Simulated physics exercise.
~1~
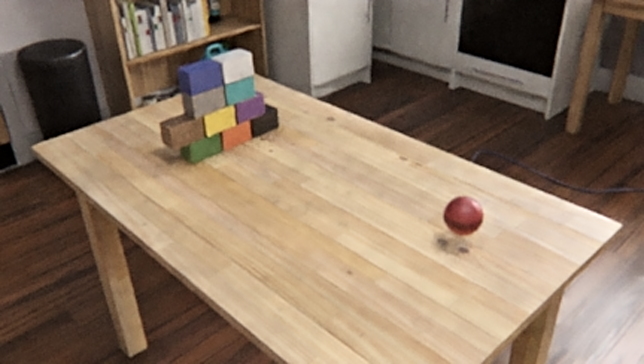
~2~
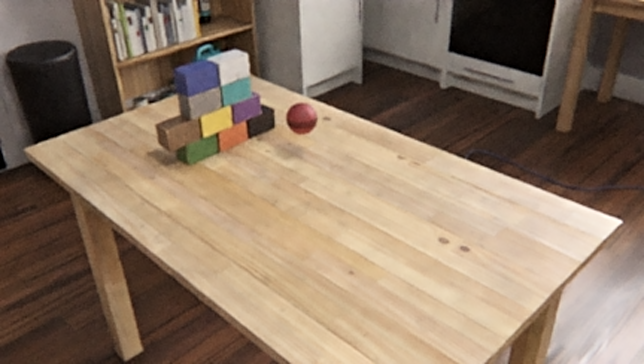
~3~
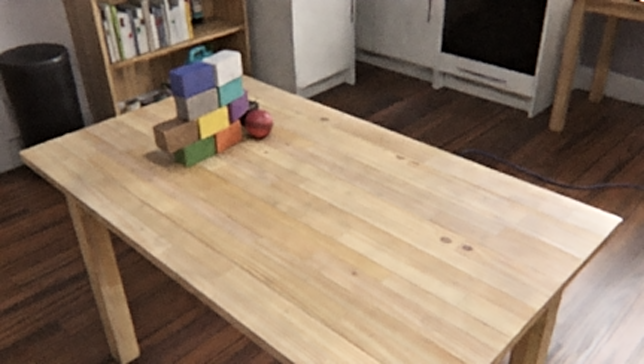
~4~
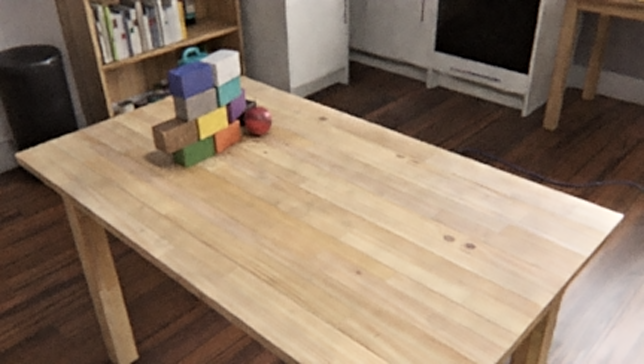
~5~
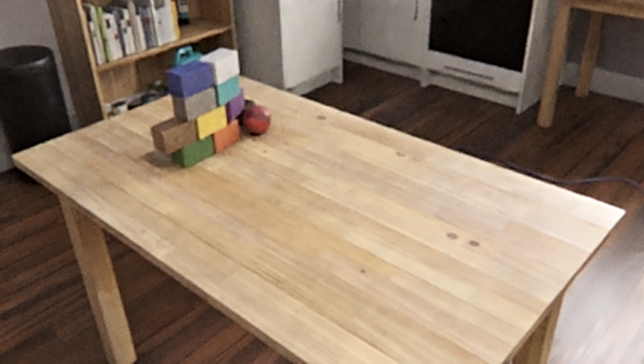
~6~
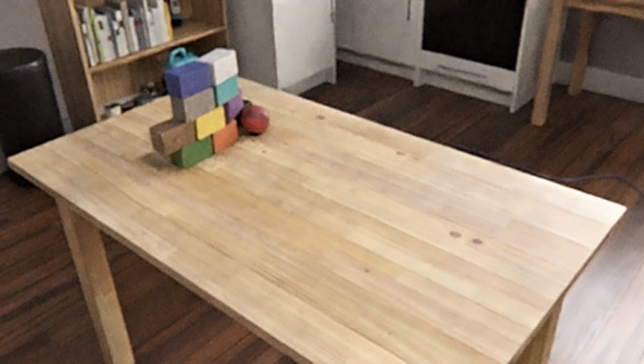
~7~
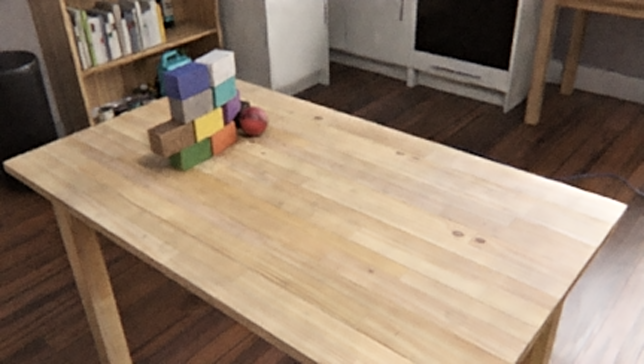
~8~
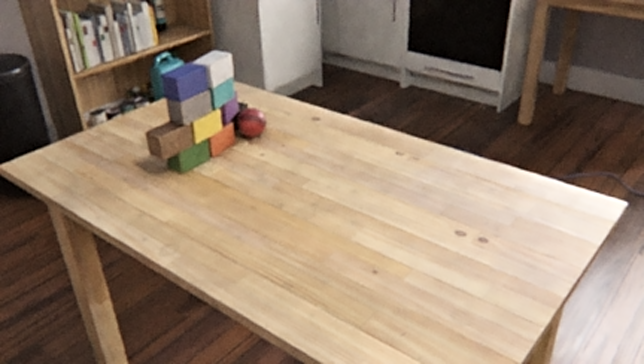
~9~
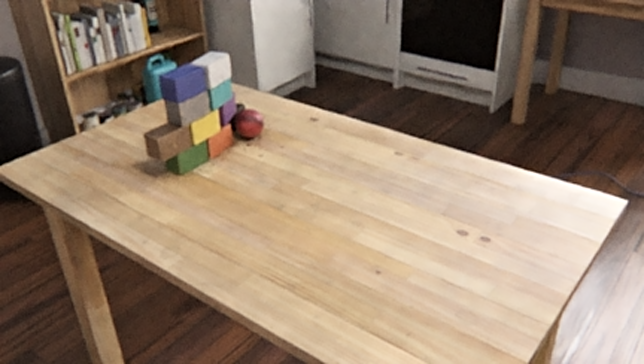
A red ball flies left into stacked coloured blocks, which stay standing with it alongside.
